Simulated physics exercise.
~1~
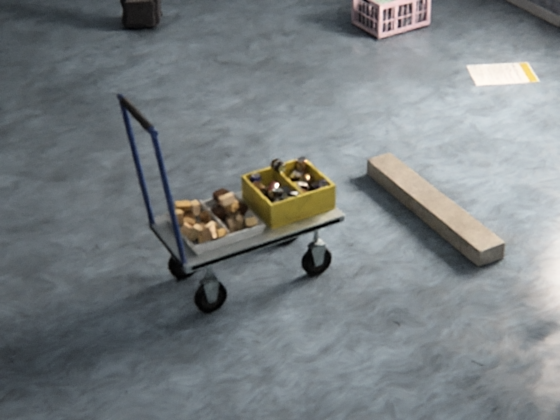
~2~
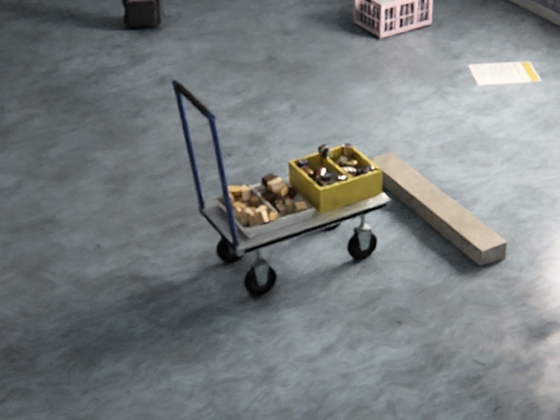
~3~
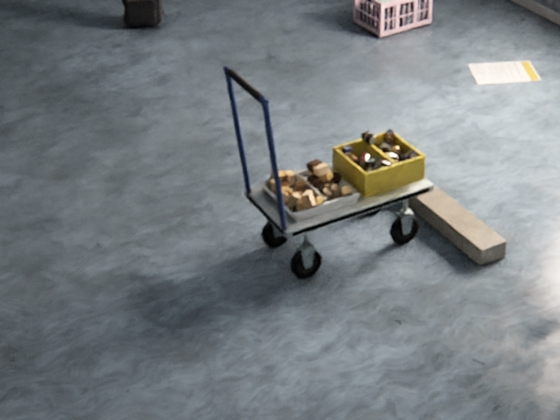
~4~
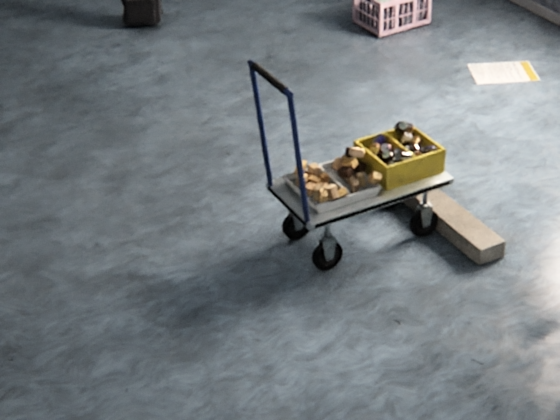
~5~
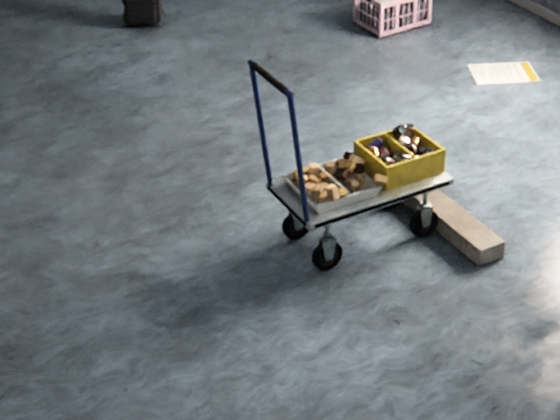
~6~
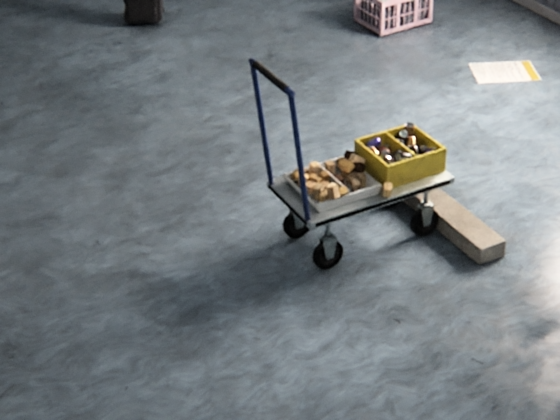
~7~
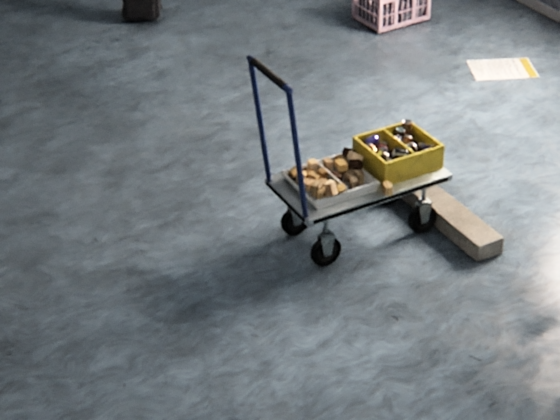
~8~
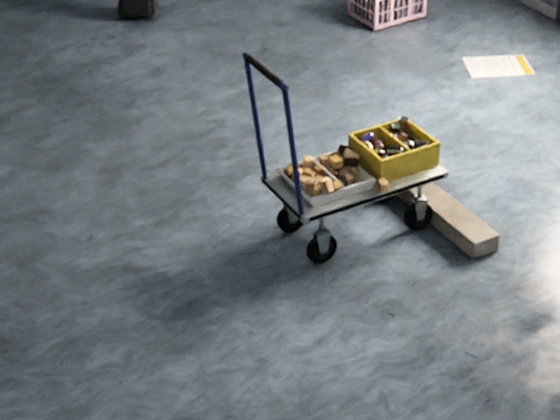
A flat trolley with a blue-framed handle rolls to the right across a grey floor, carrying a white tub of wooden blocks and a yellow tub of small cans. It heads for a long, pale beam lying on the floor and stops short against it, staying upright. As it halts, the blocks and cans shift forward inside their tubs. One wooden block slips out of the white tub and comes down on the trolley's deck near the yellow tub. The cans settle within their walls, and everything ends up still, with most blocks still in the white tub.
